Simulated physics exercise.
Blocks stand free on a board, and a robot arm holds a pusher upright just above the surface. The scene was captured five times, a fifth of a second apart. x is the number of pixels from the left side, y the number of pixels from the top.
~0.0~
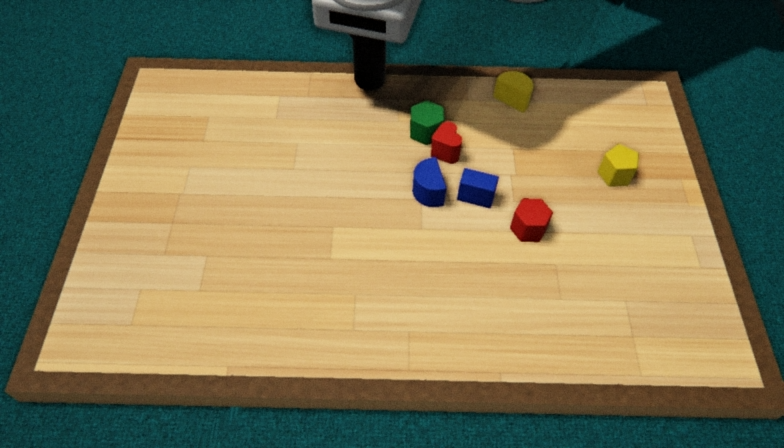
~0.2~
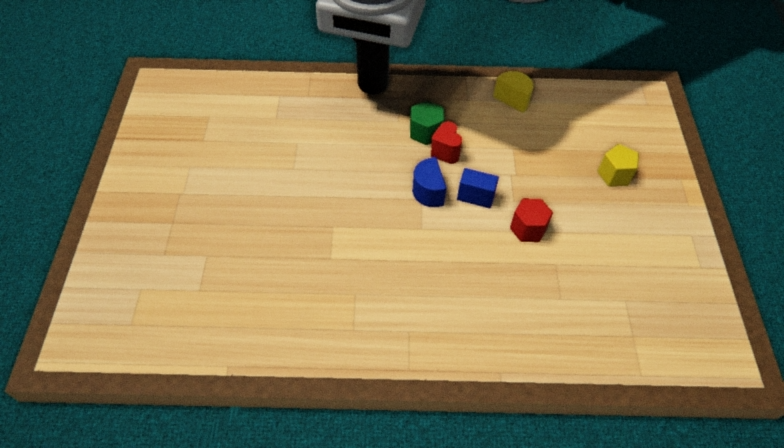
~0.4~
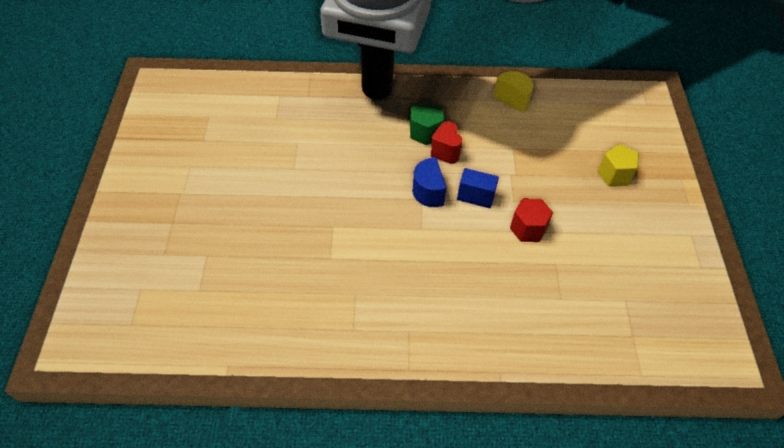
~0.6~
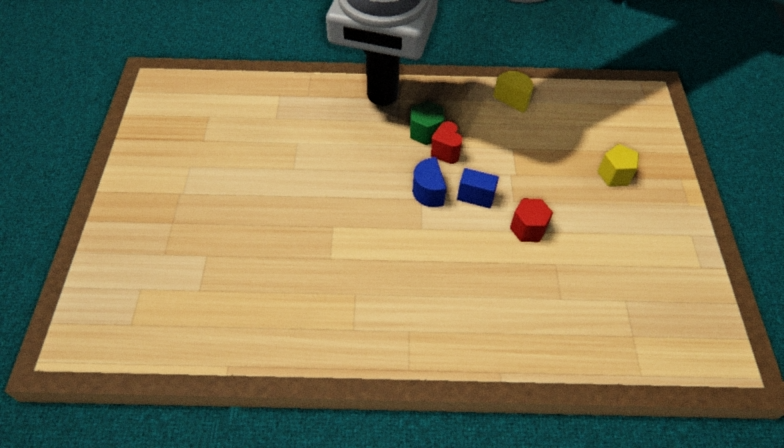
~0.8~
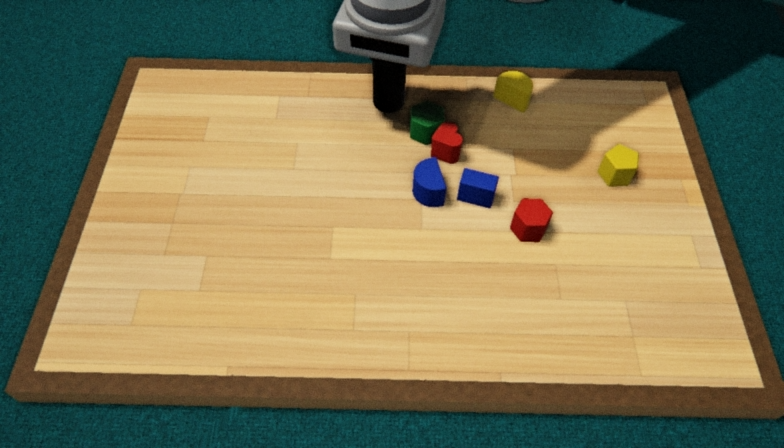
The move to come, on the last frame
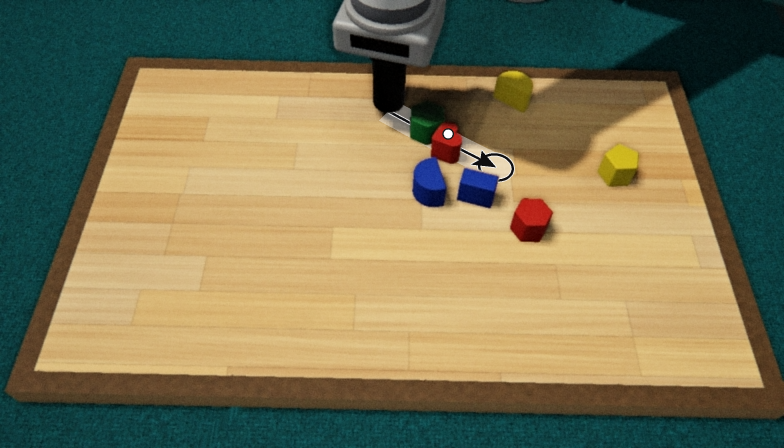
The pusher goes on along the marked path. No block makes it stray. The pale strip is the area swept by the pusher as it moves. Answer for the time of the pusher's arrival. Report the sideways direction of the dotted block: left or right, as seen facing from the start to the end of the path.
It slides rightward.
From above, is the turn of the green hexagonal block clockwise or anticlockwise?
The block spins anticlockwise.
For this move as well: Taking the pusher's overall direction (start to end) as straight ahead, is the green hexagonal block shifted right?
Going by the path, no.
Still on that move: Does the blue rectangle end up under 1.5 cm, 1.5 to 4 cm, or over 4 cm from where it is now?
Once the path ends, it will sit under 1.5 cm from where it is now.
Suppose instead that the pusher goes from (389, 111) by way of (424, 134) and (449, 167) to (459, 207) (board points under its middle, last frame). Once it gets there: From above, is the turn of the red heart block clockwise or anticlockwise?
Looking from above, the answer is clockwise.
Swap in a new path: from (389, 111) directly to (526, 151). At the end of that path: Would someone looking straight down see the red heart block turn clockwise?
Yes.
Drawn move, straight from (389, 111) to (496, 167); the dot is on the red heart block.
What follows on the original path. One third of the way, pusher at (424, 121); green hexagonal block at (455, 124), turned 15° anticlockwise; red heart block at (466, 146), turned 50° clockwise.
Two thirds of the way, pusher at (460, 140); green hexagonal block at (496, 134), turned 55° anticlockwise; red heart block at (472, 153), turned 70° clockwise.
At the end, pusher at (498, 159); green hexagonal block at (533, 142), turned 85° anticlockwise; blue D-shaped block still; red heart block at (481, 166), turned 100° clockwise; blue rectangle at (479, 185), turned 20° anticlockwise.
